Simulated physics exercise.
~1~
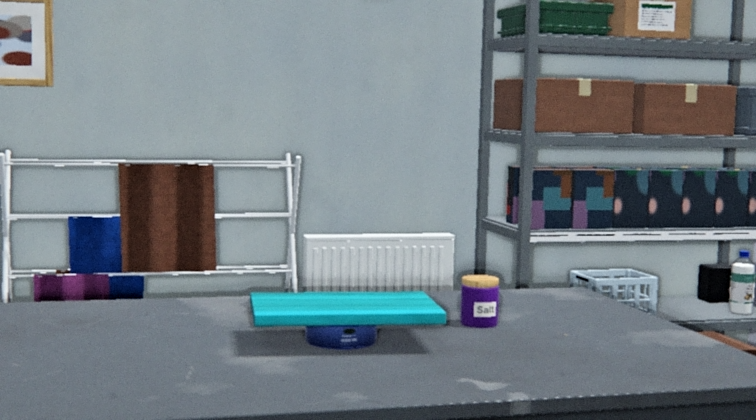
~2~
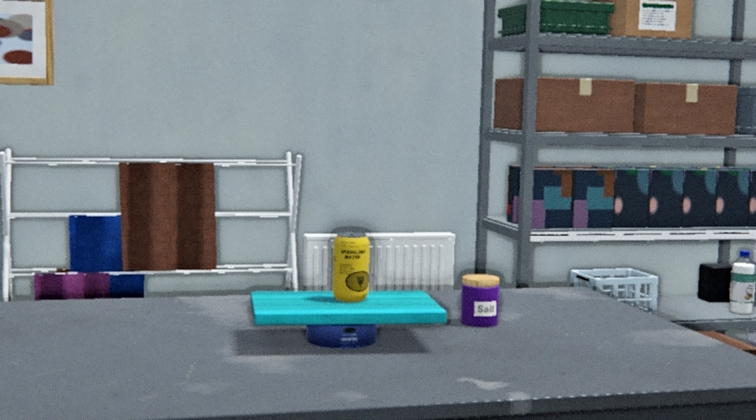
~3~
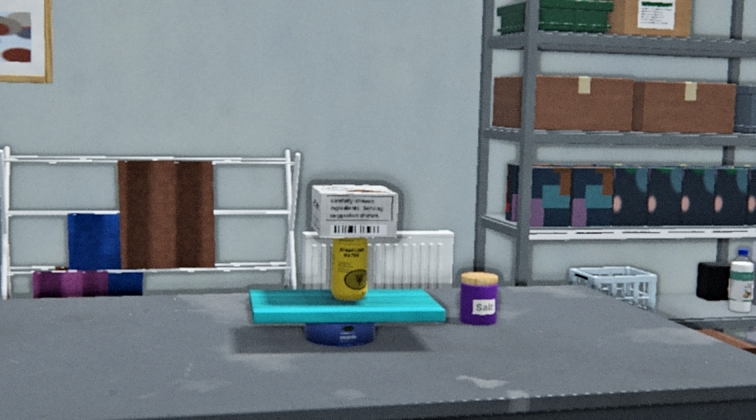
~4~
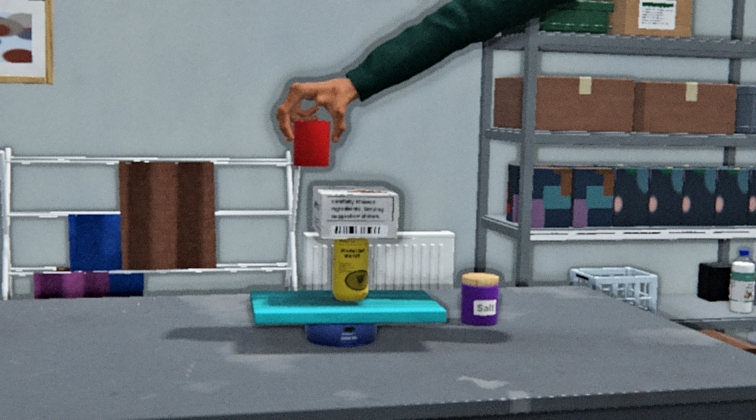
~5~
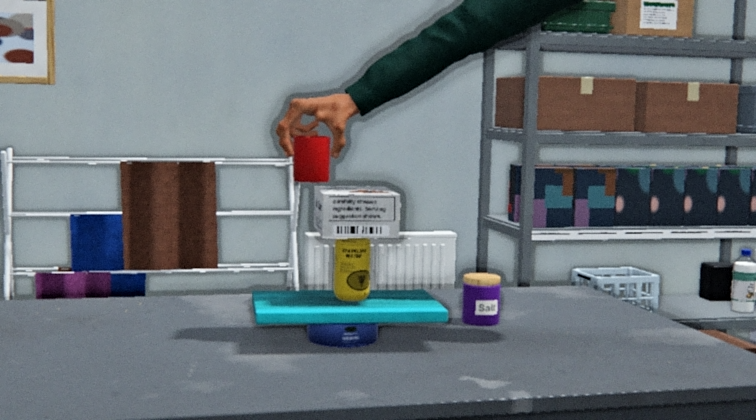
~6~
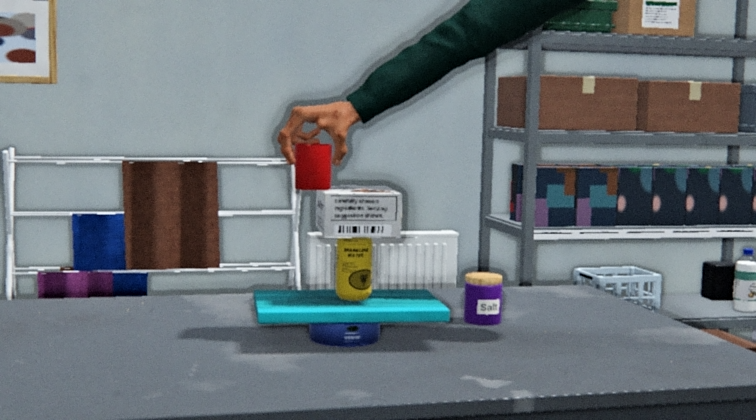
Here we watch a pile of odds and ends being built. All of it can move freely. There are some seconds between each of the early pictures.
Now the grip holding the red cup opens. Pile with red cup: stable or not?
I expect the pile not to stay intact.
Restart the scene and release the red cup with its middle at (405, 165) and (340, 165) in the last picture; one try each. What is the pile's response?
The first try leaves the pile knocked down, the second leaves it standing.
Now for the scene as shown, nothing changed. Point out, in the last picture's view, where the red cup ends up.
It ends near (295, 282).
Then, 0.30 s past the last view, red cup now fallen.
Then, 0.40 s past the last view, things are still on the move.
Then, 0.50 s past the last view, as before.
Then, 1.70 s past the last view, nothing new.
Finally, fallen, red cup; the other 5 still in place. Final places as the last picture's camera would see them, red cup near (295, 282). The pile gives way.
